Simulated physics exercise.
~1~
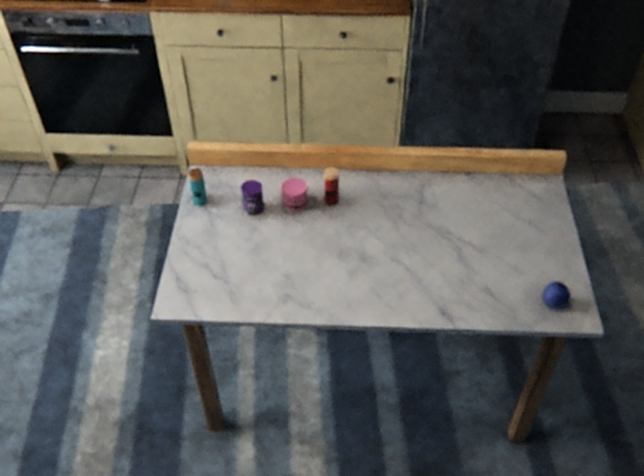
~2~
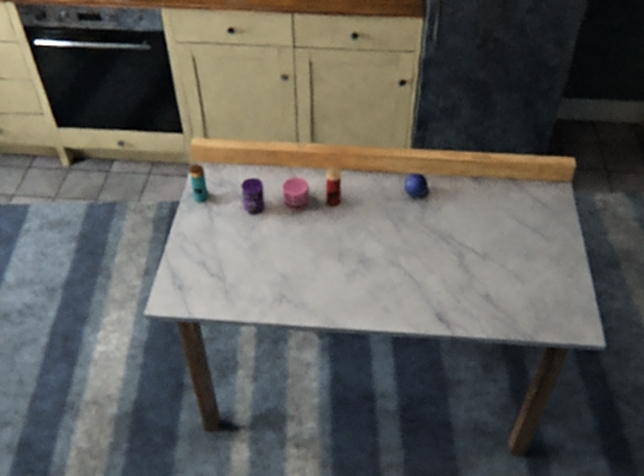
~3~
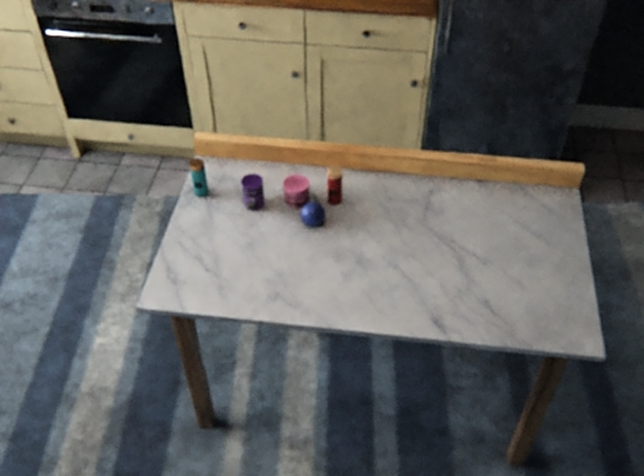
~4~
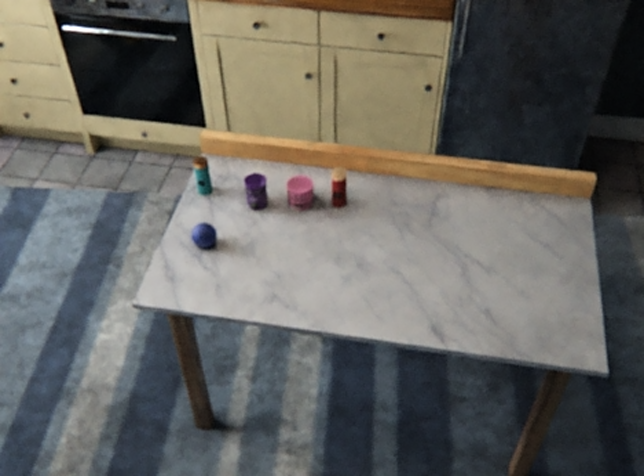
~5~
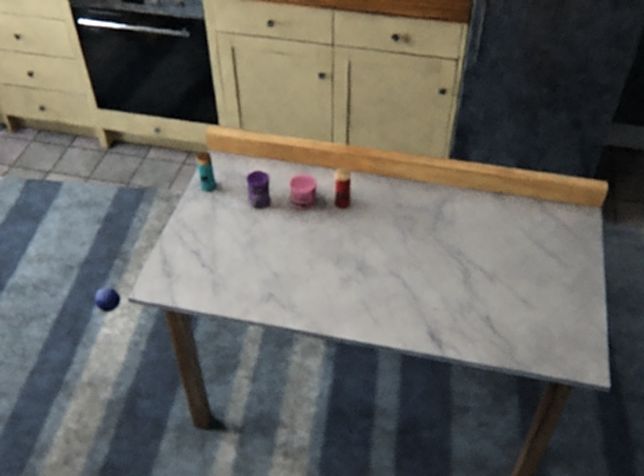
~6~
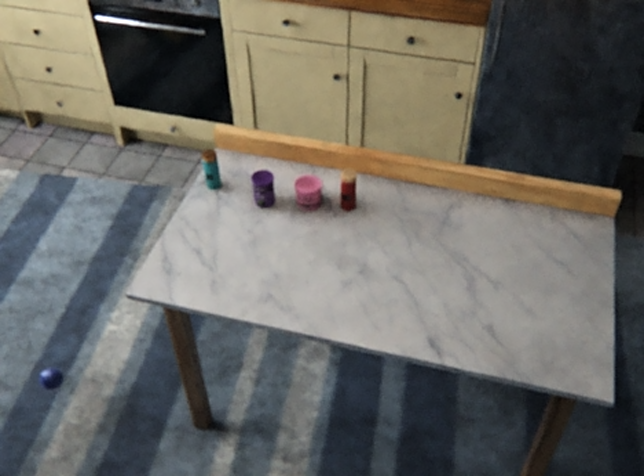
Blue ball rolling to a marble table's back rail, rebounding left past four standing items and dropping off onto the striped rug.
